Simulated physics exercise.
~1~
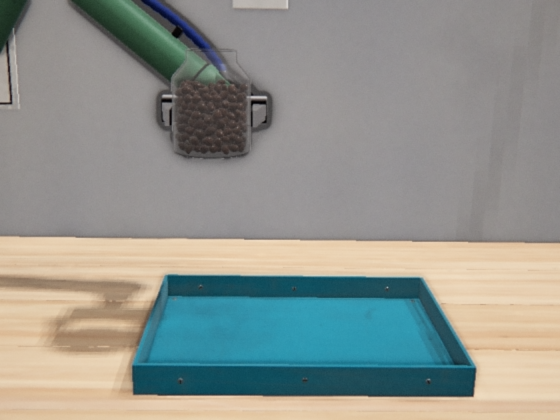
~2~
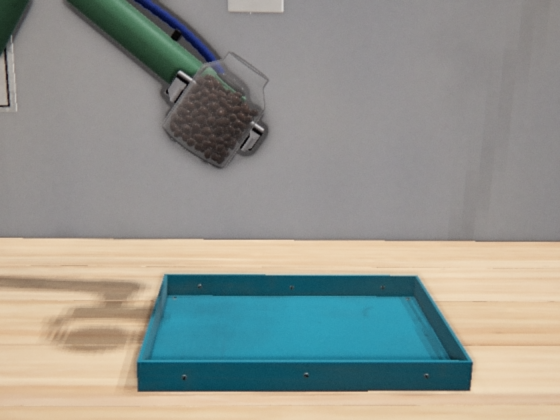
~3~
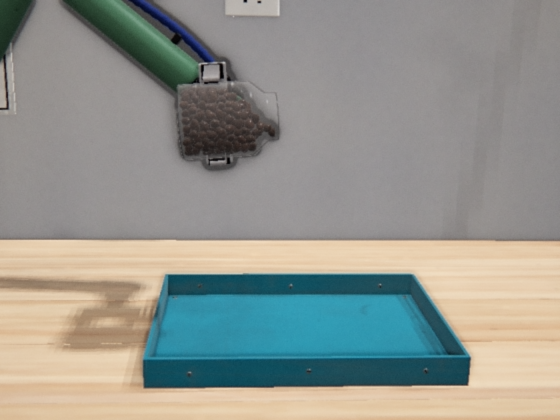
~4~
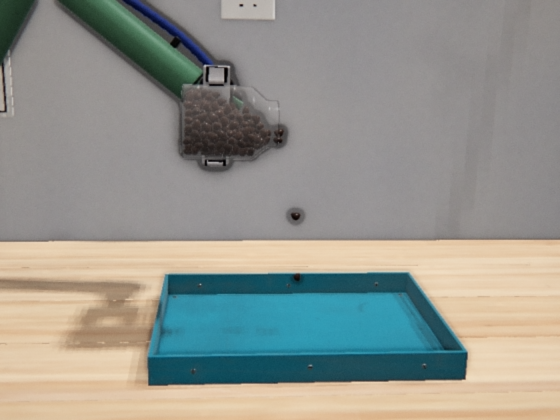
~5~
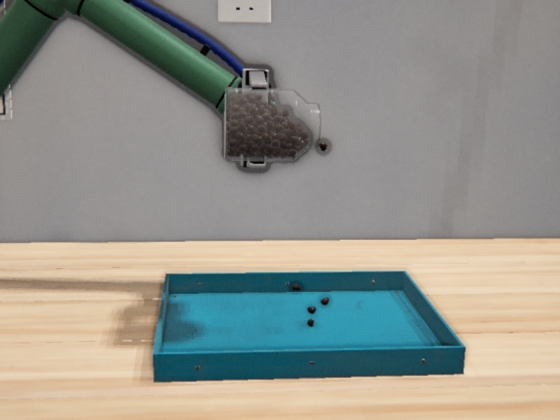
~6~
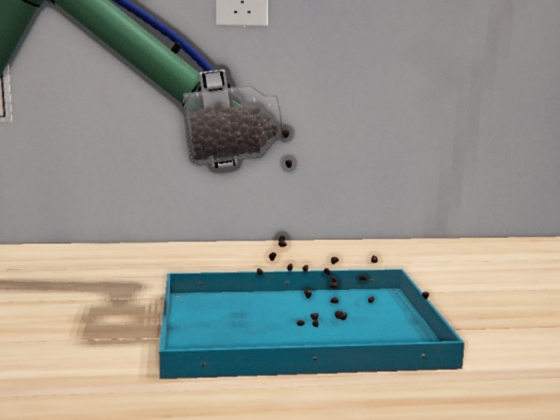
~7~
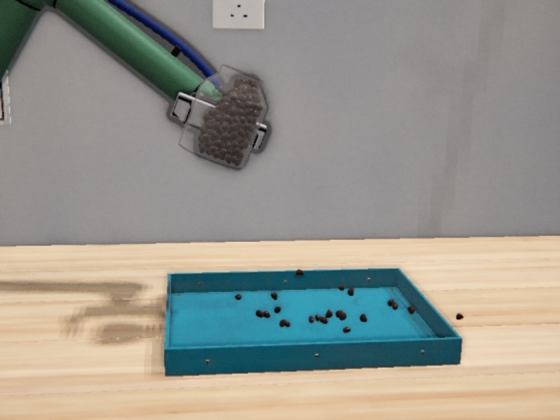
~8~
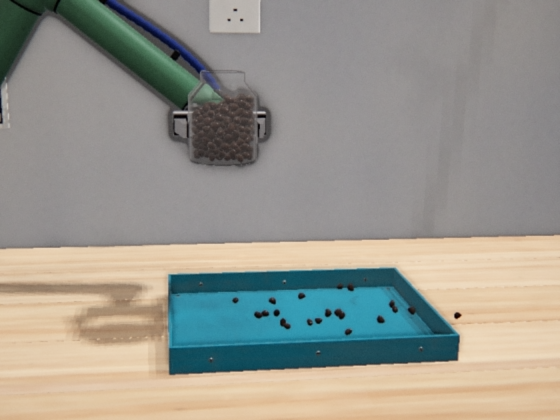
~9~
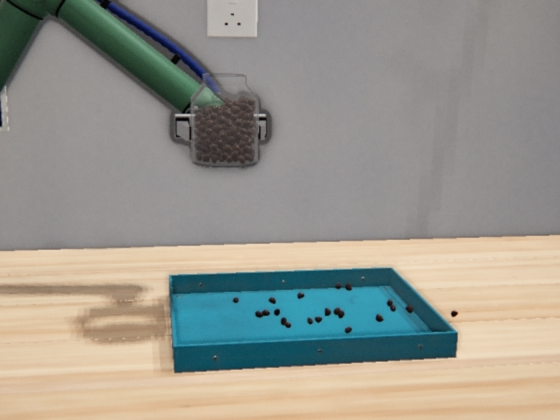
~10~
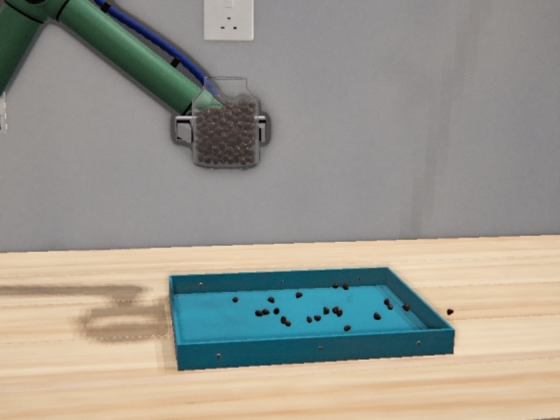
A green robot arm tipped a clear jar of dark beans onto its side above a teal tray, jerked it right and back so some beans scattered out, then righted it, leaving most inside, some in the tray and one on the table.
